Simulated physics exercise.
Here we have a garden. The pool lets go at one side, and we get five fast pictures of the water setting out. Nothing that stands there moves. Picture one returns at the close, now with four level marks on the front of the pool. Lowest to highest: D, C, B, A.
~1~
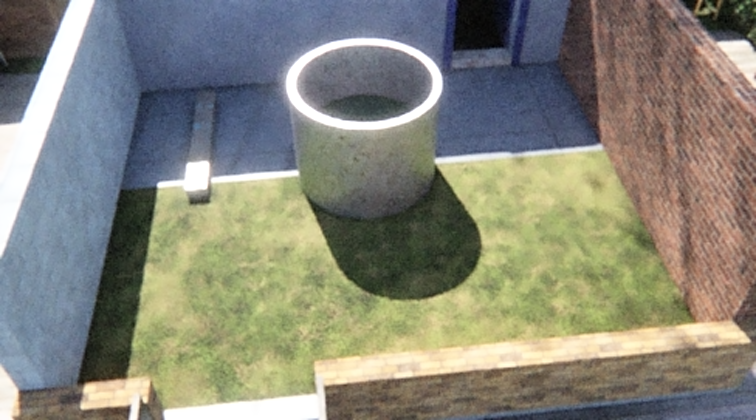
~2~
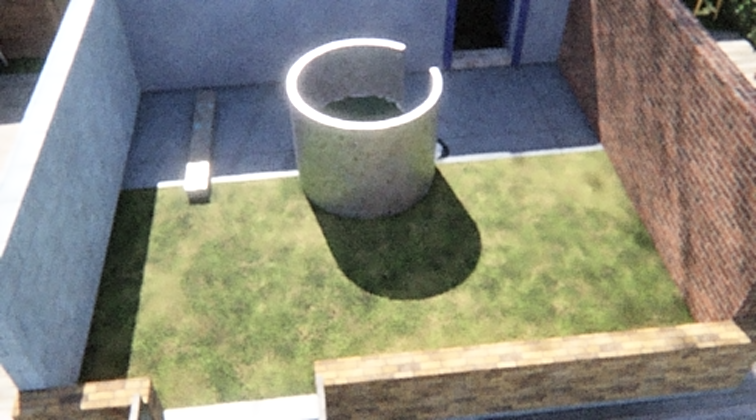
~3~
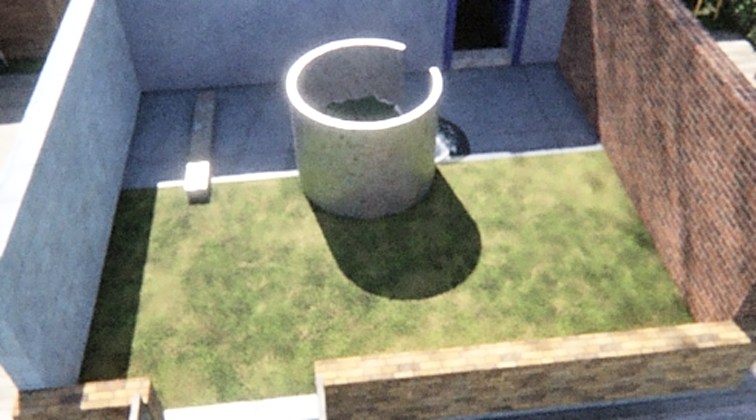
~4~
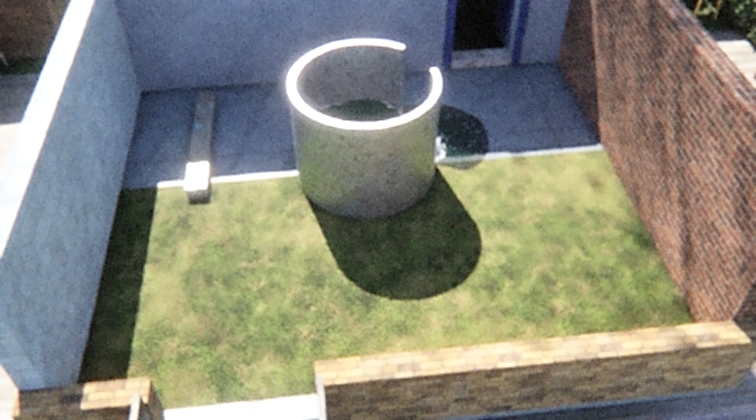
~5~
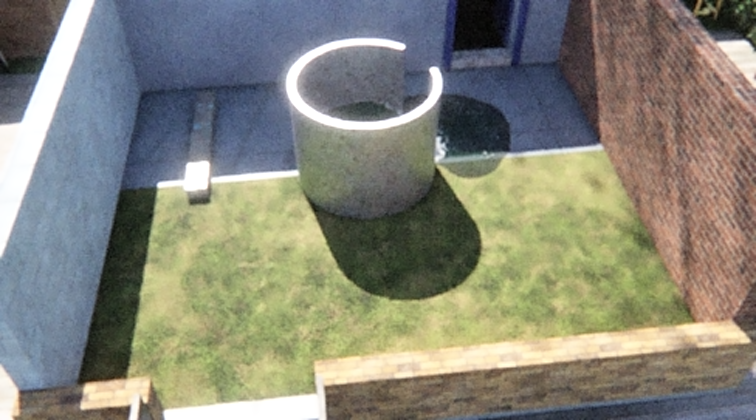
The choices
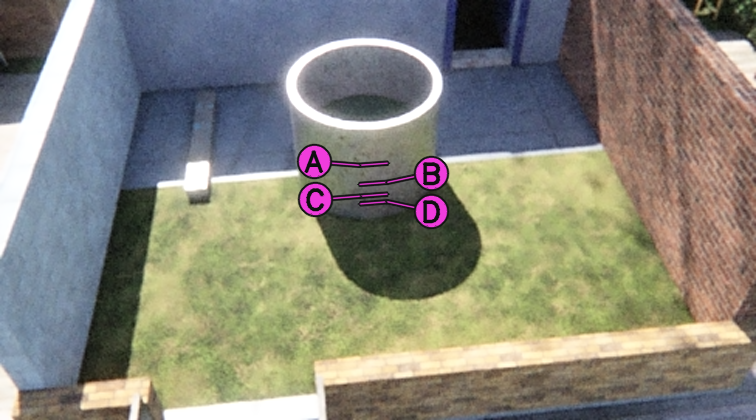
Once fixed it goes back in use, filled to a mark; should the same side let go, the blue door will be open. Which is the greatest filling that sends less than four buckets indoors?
Go for B.
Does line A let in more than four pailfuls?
Yes, it does.
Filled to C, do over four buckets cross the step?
No.
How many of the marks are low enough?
Three of the four.
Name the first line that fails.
A it is.
On the marked copy, A at (373, 164); B at (373, 183); C at (373, 195); D at (373, 202); from the bottom up D, C, B, A.
Choosing A, about 10 bucketfuls get in.
Choosing B, a bucket or two gets in.
Choosing C, nothing gets over.
Choosing D, nothing gets over.
